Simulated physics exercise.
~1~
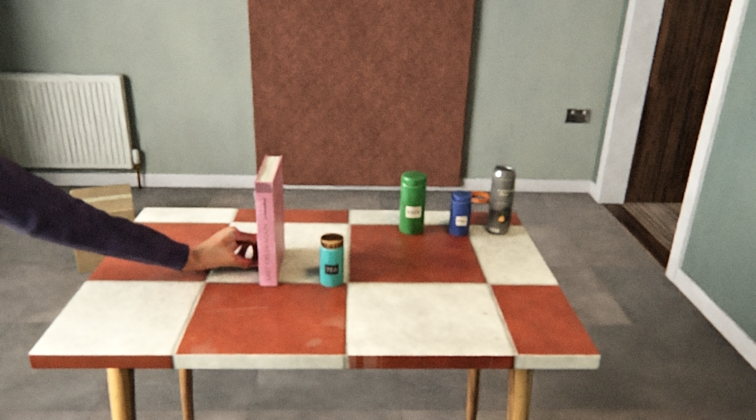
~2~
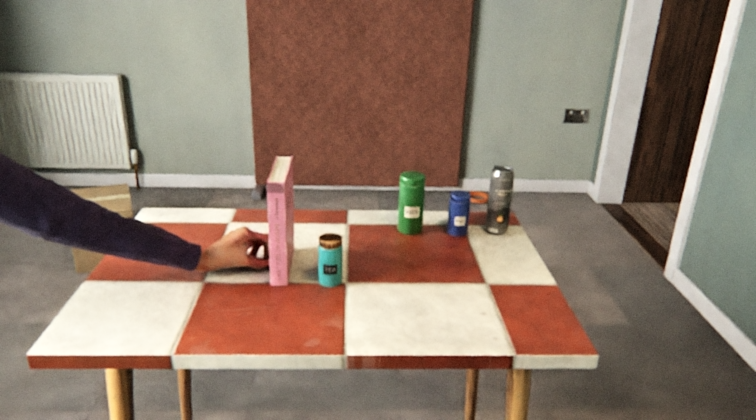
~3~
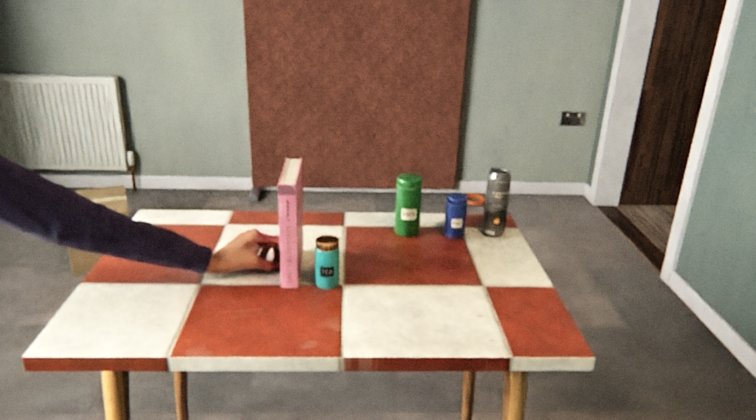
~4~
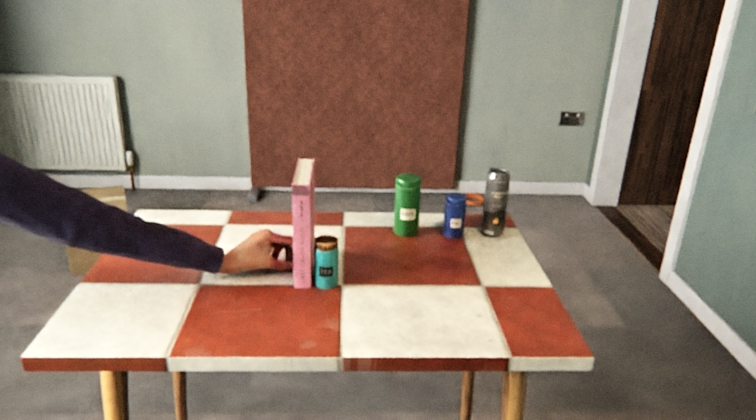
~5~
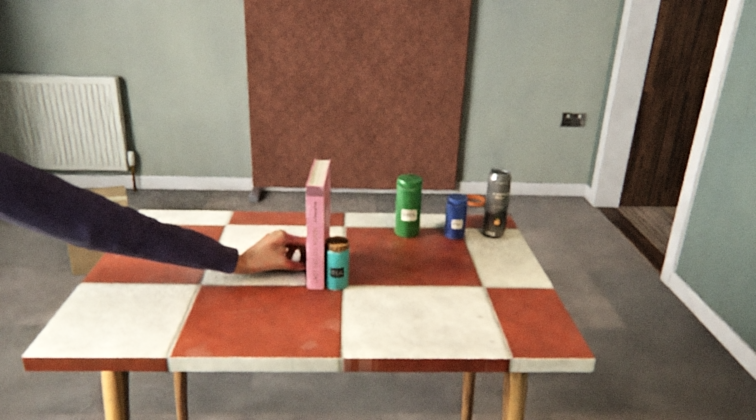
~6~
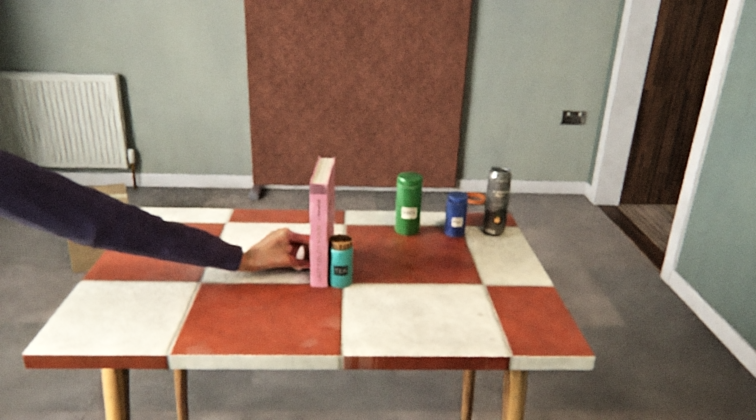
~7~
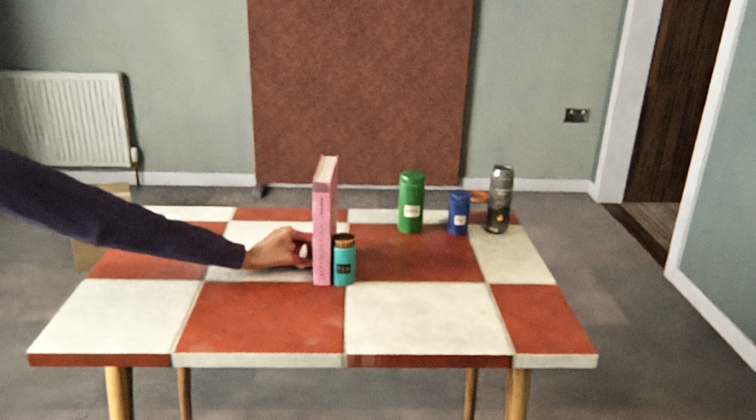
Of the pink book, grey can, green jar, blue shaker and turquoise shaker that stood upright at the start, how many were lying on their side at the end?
None of them were lying on their side, as the book, the can, the jar and both shakers were all still upright at the end.
